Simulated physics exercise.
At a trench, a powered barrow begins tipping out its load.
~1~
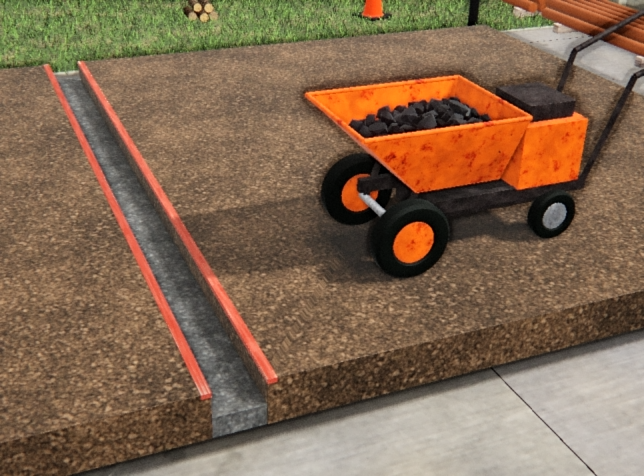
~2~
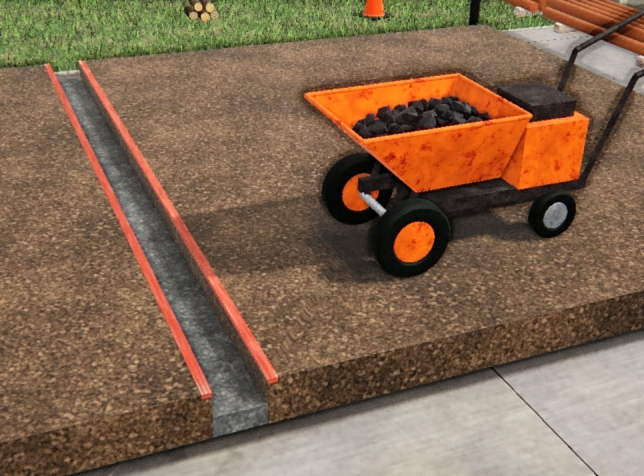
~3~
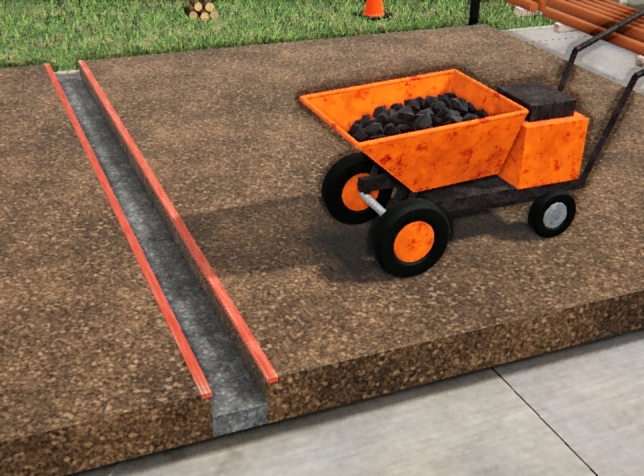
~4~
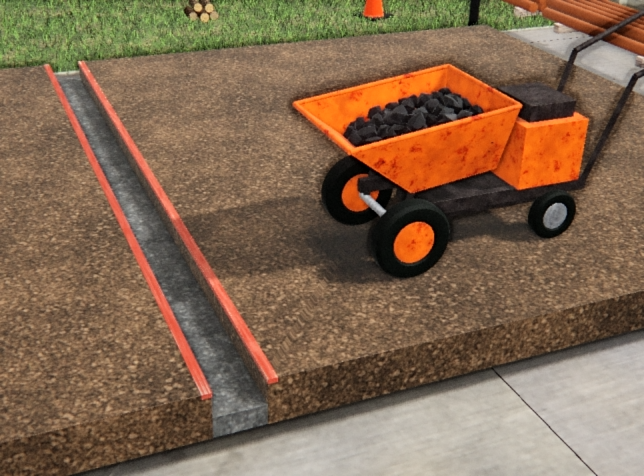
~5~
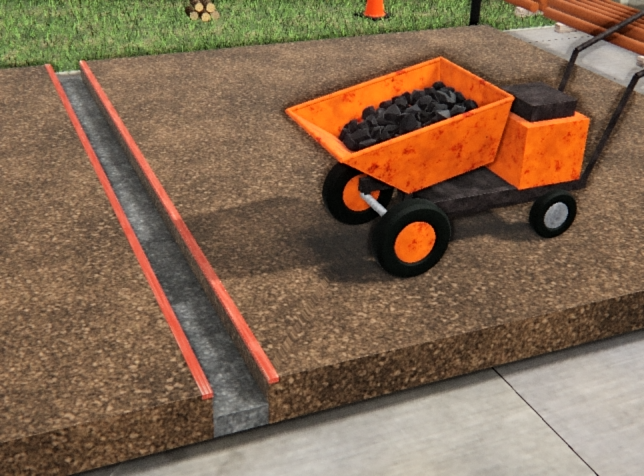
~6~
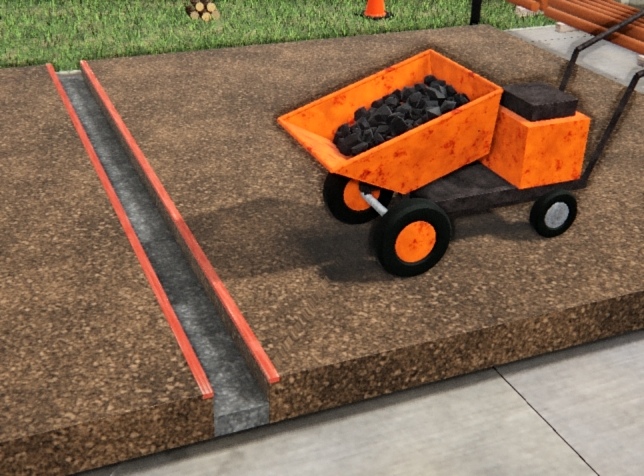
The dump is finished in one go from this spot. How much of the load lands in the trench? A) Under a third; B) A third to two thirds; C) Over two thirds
The answer is A.
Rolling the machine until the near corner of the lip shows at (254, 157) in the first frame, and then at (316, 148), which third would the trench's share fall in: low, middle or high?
At the first stop the answer is under a third, and at the second it is between a third and two thirds.
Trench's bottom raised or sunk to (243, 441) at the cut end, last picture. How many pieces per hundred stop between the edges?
Estimate: Approx. 30 in a hundred.
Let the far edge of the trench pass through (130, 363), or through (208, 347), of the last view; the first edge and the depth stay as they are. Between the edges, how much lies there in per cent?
30 %, 20 %.
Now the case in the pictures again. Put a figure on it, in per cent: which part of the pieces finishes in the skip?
Around 45 per cent.
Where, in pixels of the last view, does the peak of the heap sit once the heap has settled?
My guess for the top is about pixel (242, 242).
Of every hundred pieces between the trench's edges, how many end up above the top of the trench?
0 %.
Soon, skip tipped steeply; all in the skip.
A while on, skip tipped right over; about two thirds in the skip; about a quarter short of the trench; a stray few in or heaped over the trench; a stray few beyond it.
Towards the end, skip tipped right over; about half in the skip; about a third short of the trench; about a quarter in or heaped over the trench.
Finally, skip tipped right over; about half in the skip; about a third short of the trench; about a quarter in or heaped over the trench; none beyond it.
